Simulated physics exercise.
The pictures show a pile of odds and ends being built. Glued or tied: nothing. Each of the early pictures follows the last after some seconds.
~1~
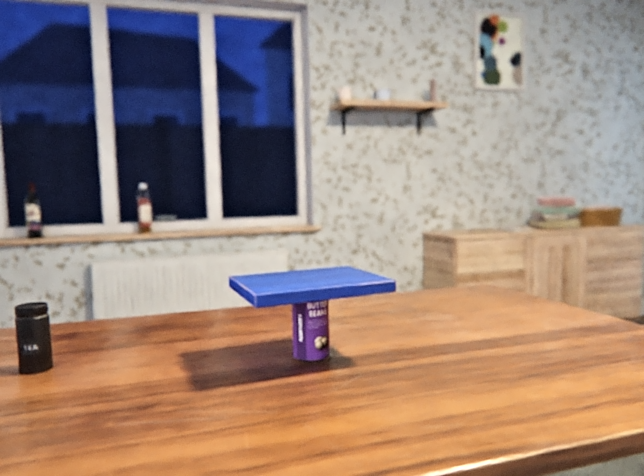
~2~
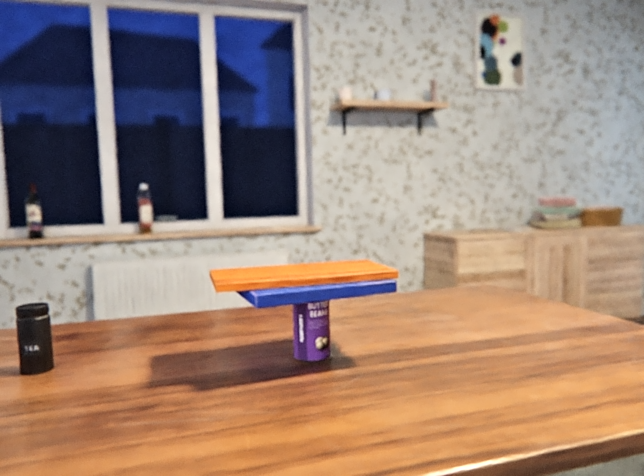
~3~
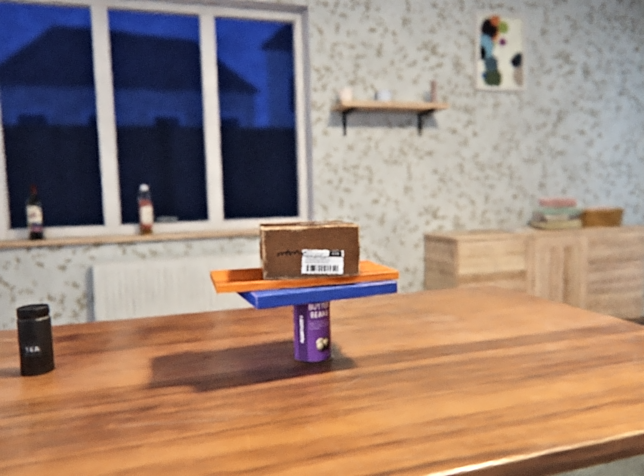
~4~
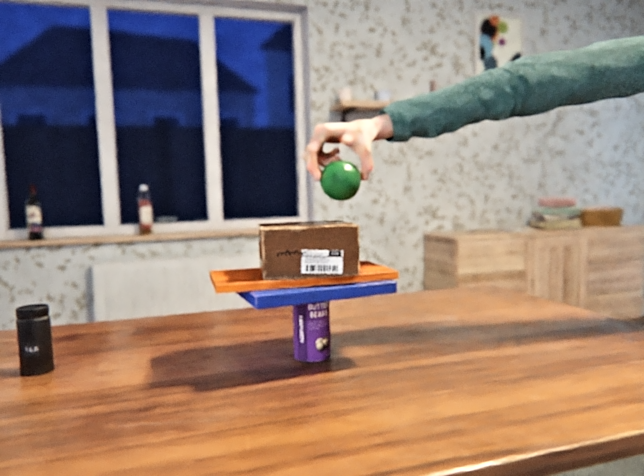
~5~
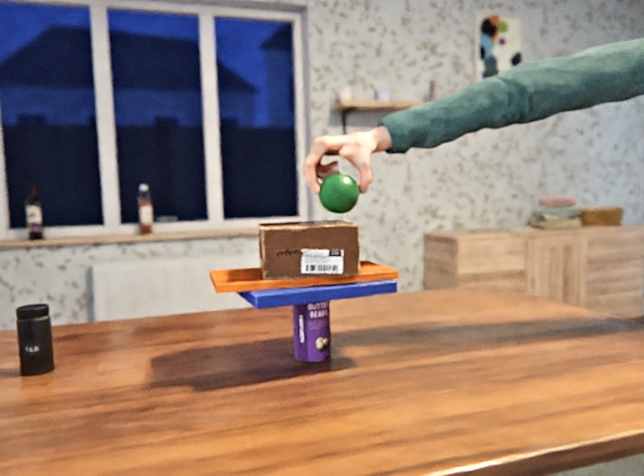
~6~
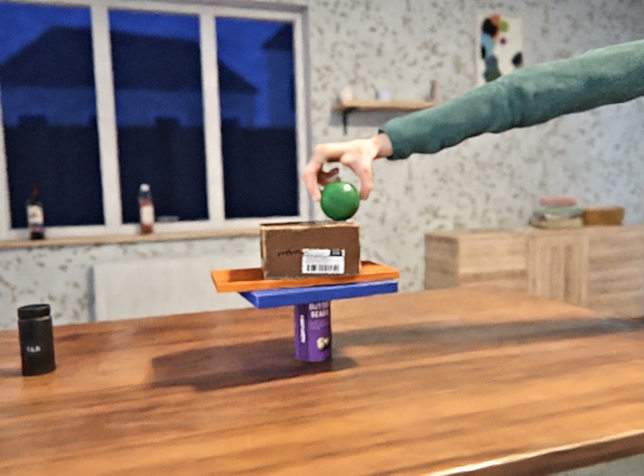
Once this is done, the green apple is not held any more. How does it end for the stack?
It ends with the stack still standing.
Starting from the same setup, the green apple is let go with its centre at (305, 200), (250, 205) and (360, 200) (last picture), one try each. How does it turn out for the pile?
So the first time it stays intact, the second time it tips over, and the third time it tips over.
Then, 0.40 s after the last picture, things are still on the move.
Then, 1.30 s after the last picture, as before.
Then, 2.40 s after the last picture, nothing has stirred.
By the end, all 6 in place. The pile holds.
